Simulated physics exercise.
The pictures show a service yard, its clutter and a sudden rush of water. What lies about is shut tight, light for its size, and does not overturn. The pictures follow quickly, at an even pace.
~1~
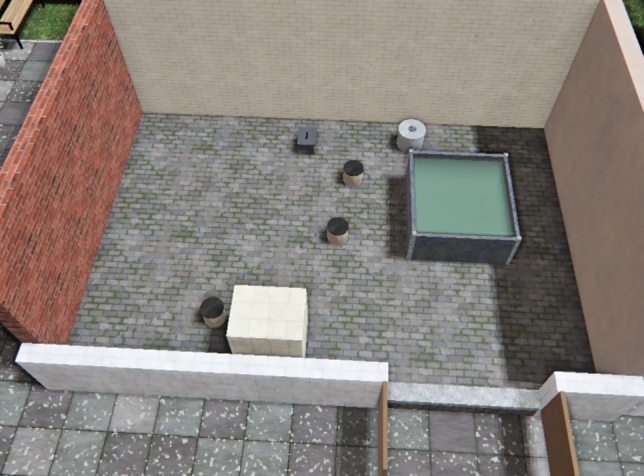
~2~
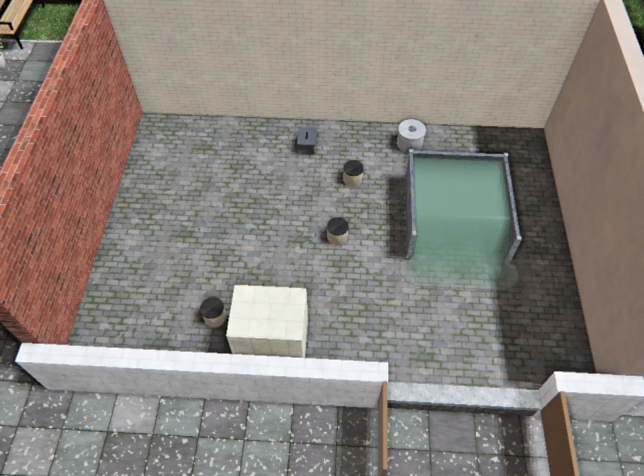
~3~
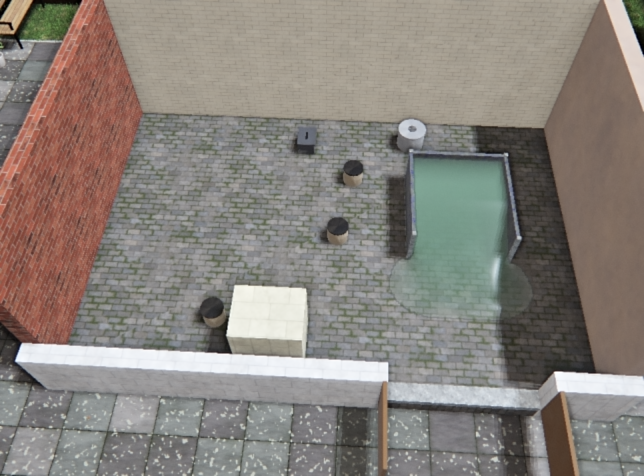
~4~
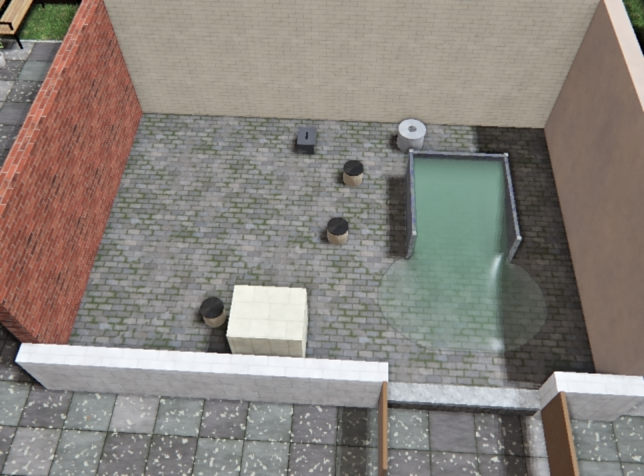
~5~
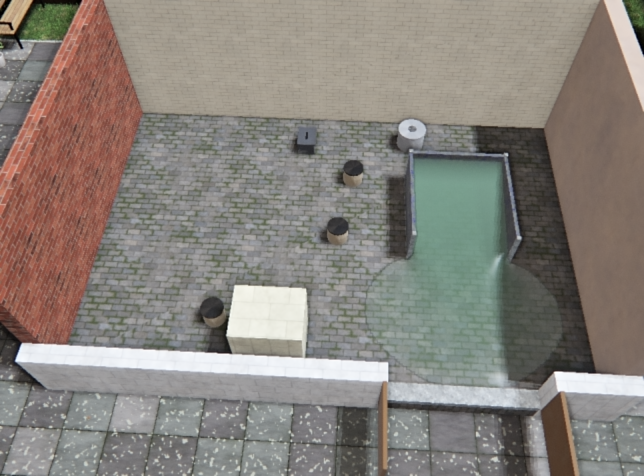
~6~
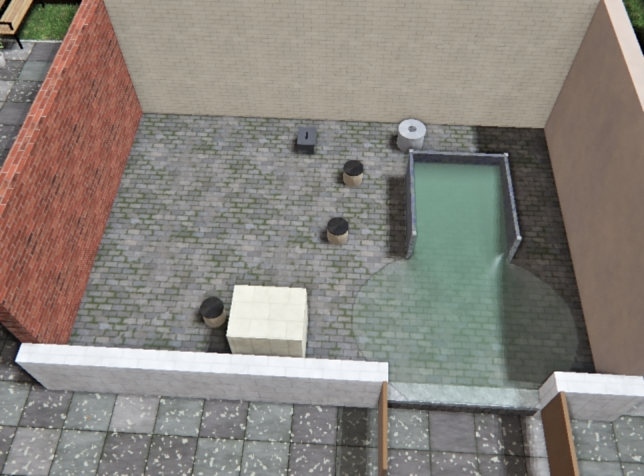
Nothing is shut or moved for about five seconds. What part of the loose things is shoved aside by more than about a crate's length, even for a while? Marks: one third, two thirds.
It is not even a third.
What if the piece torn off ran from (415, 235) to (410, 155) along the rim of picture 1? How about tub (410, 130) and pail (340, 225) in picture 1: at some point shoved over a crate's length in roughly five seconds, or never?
In that order: Less than that, swept aside.
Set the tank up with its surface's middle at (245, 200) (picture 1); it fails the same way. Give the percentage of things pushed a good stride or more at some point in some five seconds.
Roughly 20 per cent.
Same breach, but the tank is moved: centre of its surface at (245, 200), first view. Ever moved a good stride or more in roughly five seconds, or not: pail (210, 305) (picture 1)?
Answer: Swept aside.
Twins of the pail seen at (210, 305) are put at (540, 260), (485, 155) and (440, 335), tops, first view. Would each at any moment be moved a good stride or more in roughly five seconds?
In turn: Under that, under that, that far or more.
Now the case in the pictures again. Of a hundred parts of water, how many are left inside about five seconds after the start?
I make it 42 per cent.
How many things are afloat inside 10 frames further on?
That makes 0.
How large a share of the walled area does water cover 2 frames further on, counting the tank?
I make it 25 per cent.
A moment on, 0 of 5 are well off their spots; 0 afloat.
Next, 0 of 5 are well off their spots; 0 afloat.
Later, 0 of 5 are well off their spots; 0 afloat.
In the end, 0 of 5 are well off their spots, and 0 have been at some point; 0 afloat.
